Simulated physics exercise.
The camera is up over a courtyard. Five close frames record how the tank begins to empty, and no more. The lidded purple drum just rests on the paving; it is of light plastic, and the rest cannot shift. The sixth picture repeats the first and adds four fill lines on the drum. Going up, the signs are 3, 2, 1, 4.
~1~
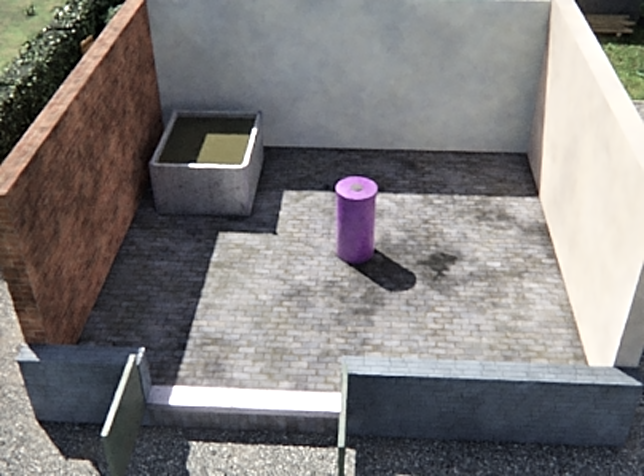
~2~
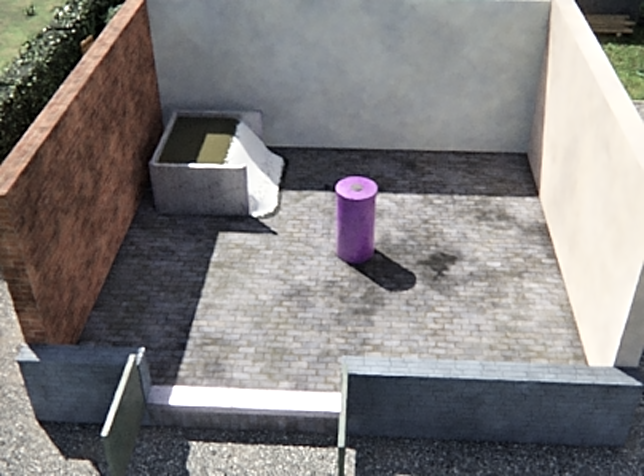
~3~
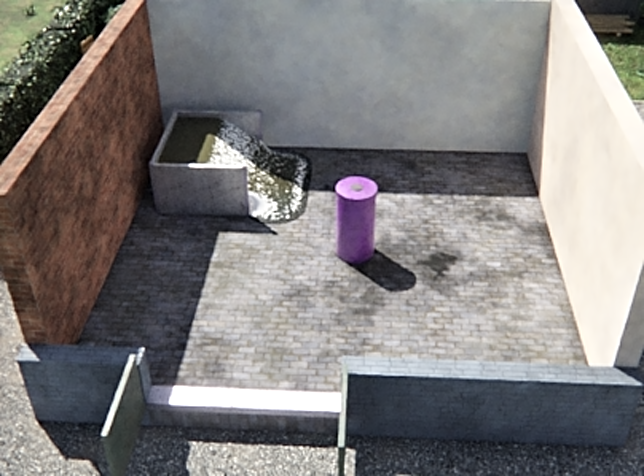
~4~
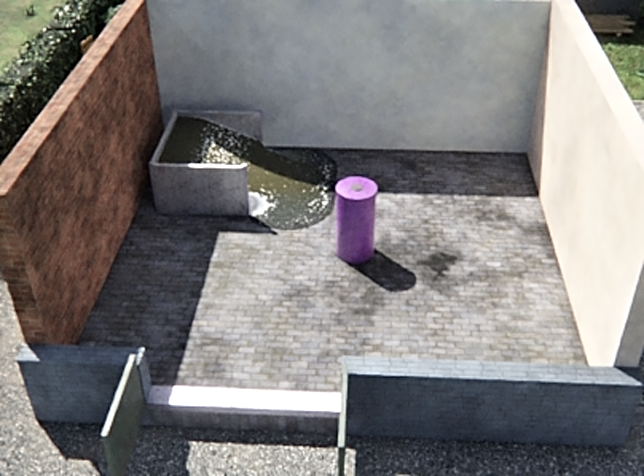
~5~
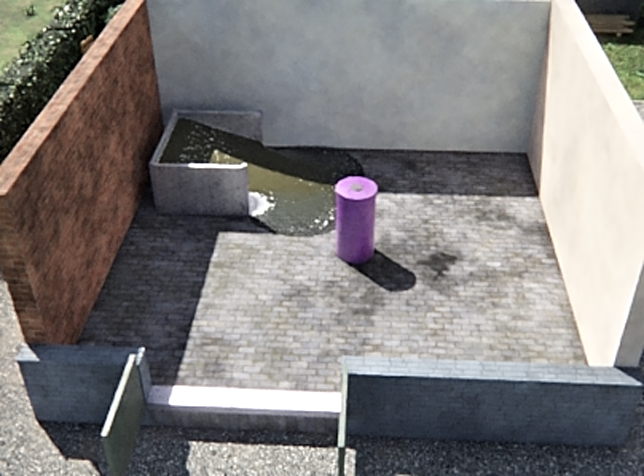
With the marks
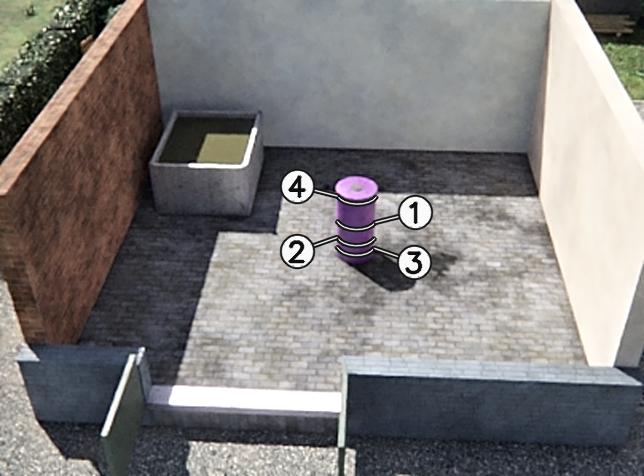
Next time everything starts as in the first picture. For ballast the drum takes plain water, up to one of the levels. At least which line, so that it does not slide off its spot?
Choose 3.
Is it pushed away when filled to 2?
No, not at all.
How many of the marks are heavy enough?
All four.
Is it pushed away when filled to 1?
No, not at all.
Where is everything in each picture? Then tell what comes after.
The first picture shows lid of the purple drum at (357, 188); tank full, its middle at (209, 142); open gate at (243, 355).
In the second picture, 2 % of the ground under water, its edge towards the drum at (265, 213).
In the third picture, 4 % of the ground under water, its edge towards the drum at (293, 211).
In the fourth picture, 8 % of the ground under water, its edge towards the drum at (316, 218).
The fifth picture shows lid of the purple drum at (357, 188); 11 % of the ground under water, its edge towards the drum at (320, 229).
In white, 1 at (355, 229); 2 at (355, 245); 3 at (355, 255); 4 at (356, 204); from the bottom up 3, 2, 1, 4.
With 1, it does not move.
With 2, it does not move.
With 3, it does not move.
With 4, it does not move.
